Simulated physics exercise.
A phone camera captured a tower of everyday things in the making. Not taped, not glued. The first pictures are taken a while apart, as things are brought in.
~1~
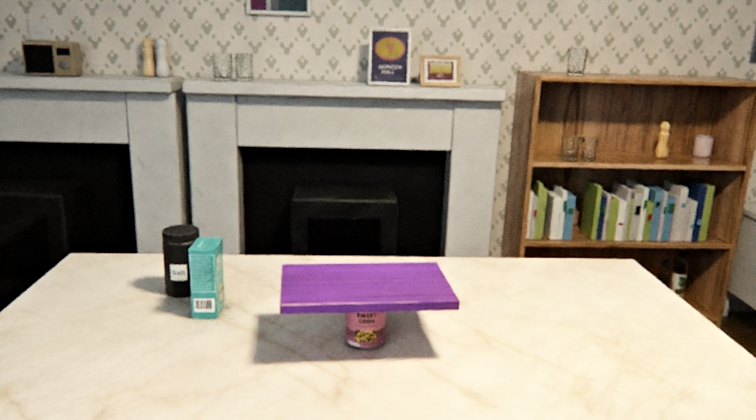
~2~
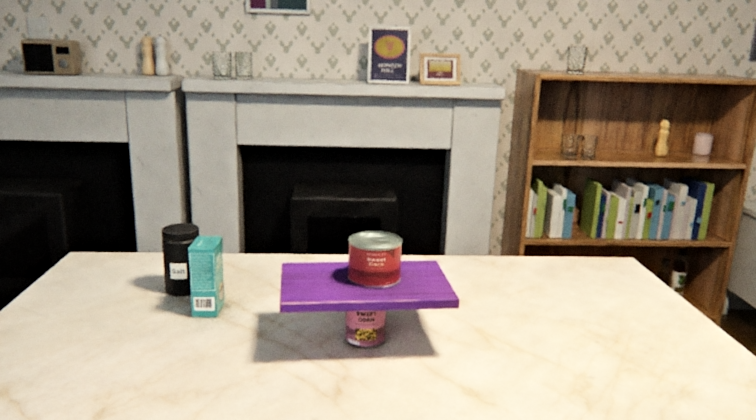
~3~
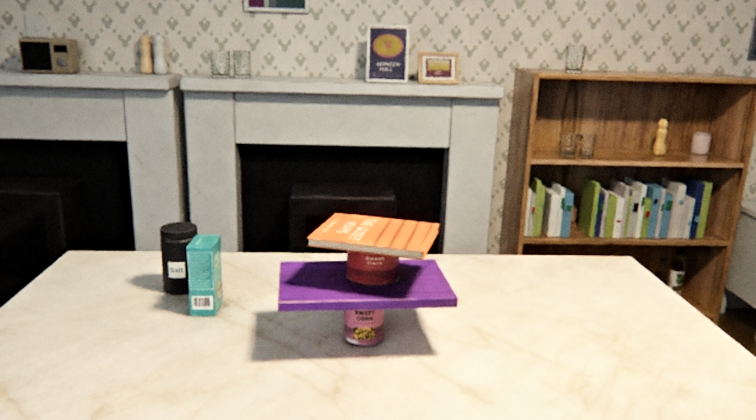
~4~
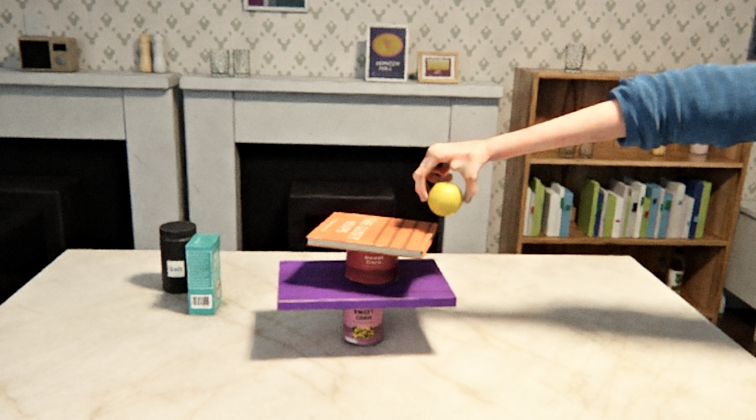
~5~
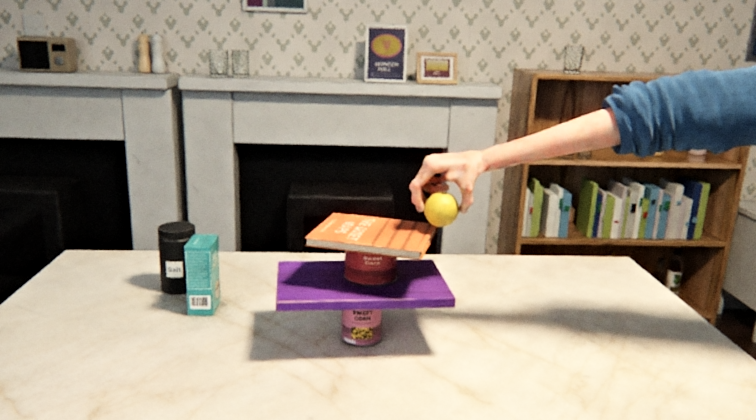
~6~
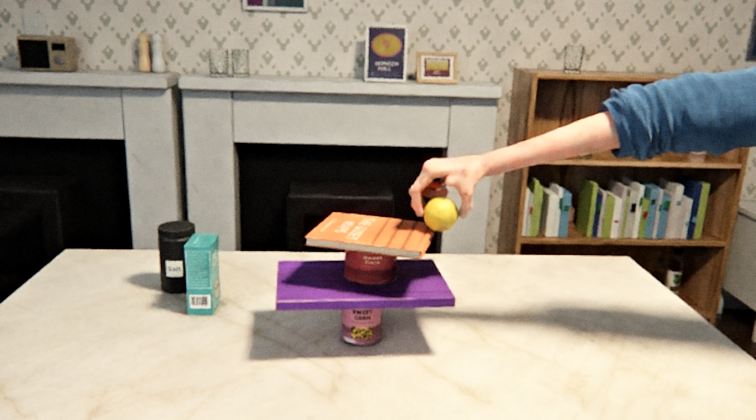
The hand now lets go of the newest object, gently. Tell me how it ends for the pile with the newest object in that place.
It ends with the pile in a collapse.
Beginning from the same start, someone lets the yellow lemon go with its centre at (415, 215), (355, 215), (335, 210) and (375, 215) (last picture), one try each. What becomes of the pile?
Attempt one, the pile survives; attempt two, it survives; attempt three, it survives; attempt four, it survives.
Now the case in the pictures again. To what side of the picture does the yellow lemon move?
Toward the right-hand side.
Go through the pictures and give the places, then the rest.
In the first picture, the last thing is not in view yet; turquoise carton (207, 278).
In the second picture, the last thing is not in view yet; purple board (365, 284).
In the third picture, the last thing is not in view yet; pink tin (364, 314).
The fourth picture shows coming down; yellow lemon (445, 199); turquoise carton (204, 274).
The fifth picture shows coming down; yellow lemon (441, 210); purple board (362, 283).
The sixth picture shows set down, still held; yellow lemon (441, 214); pink tin (362, 314).
Then, 0.40 s past the last view, yellow lemon now fallen.
Then, 0.50 s past the last view, things are still on the move.
Finally, fallen, yellow lemon; the other 6 still in place. Final places as the last picture's camera would see them, yellow lemon near (515, 325). The pile gives way.
